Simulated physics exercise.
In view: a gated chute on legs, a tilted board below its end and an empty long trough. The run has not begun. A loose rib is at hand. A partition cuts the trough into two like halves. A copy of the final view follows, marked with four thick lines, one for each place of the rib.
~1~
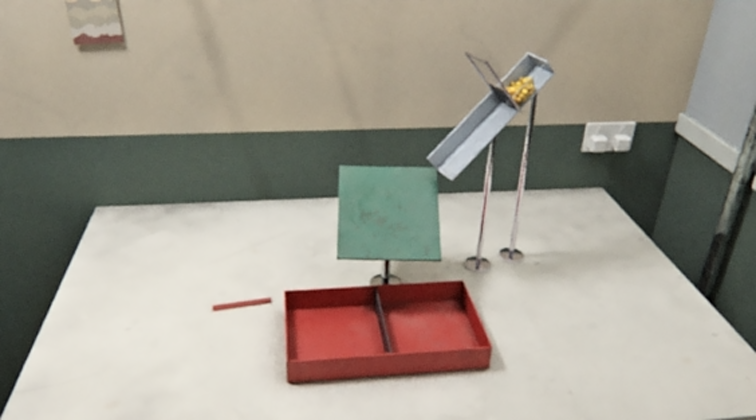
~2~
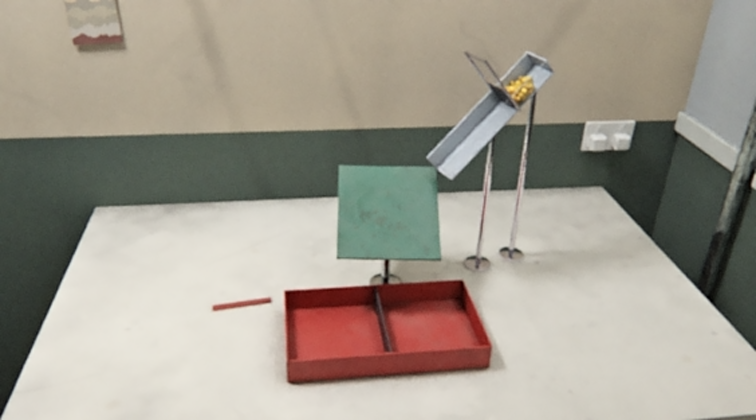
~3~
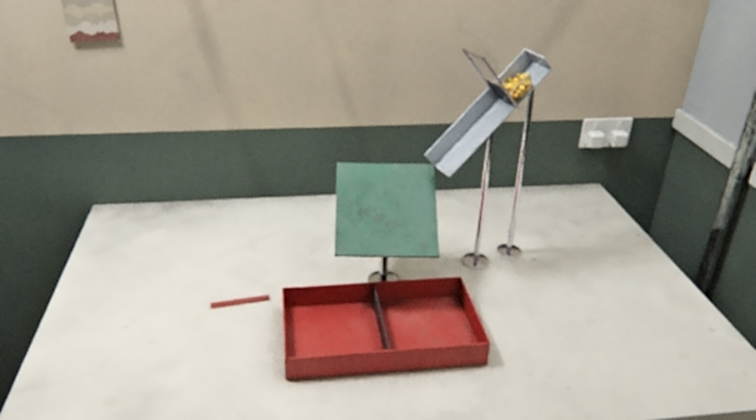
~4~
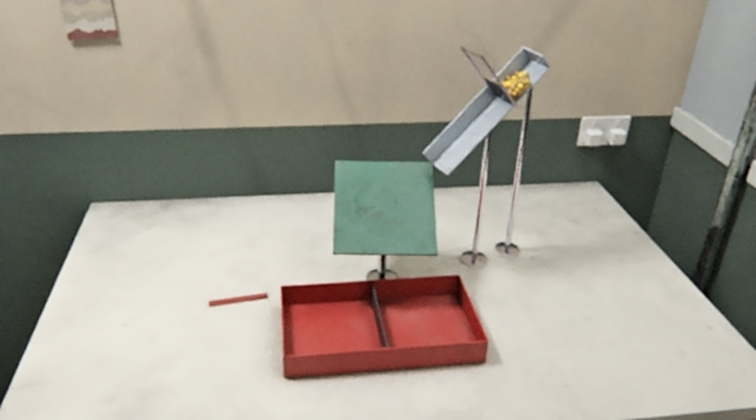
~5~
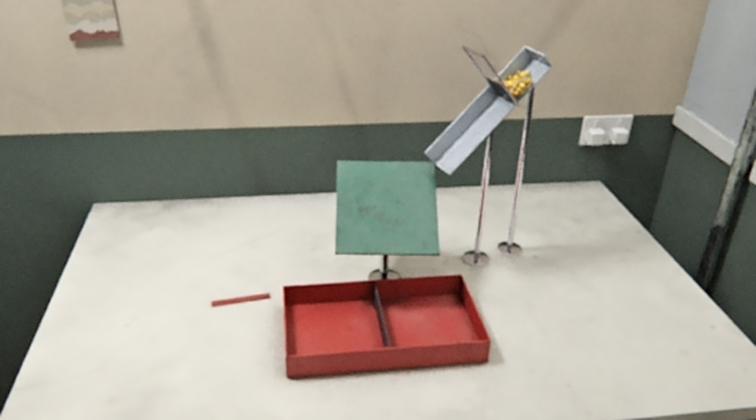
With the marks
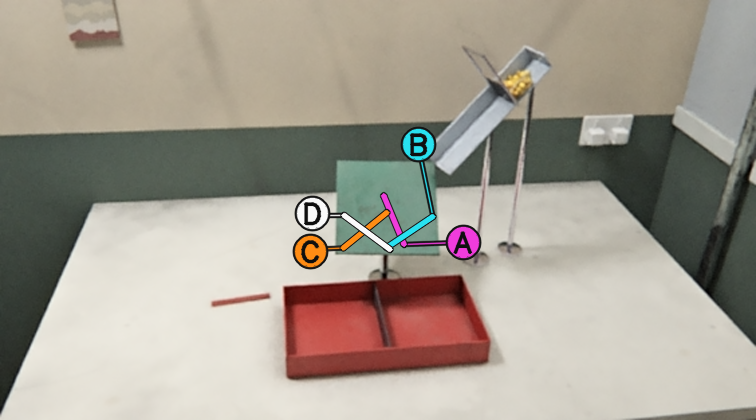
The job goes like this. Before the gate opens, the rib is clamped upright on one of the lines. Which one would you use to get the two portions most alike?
Take C.
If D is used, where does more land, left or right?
More lands on the right.
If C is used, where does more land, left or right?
The left half.
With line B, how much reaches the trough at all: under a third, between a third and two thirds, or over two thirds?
Line B gives over two thirds.
On the marked copy, line A from (383, 195) to (404, 244); line B from (432, 216) to (386, 247); line C from (386, 212) to (343, 248); line D from (344, 215) to (390, 249).
With A, of what is caught, just a few in the left half, almost all in the right.
With B, of what is caught, almost all in the left half, just a few in the right.
With C, of what is caught, roughly two thirds in the left half, roughly a third in the right.
With D, of what is caught, just a few in the left half, almost all in the right.
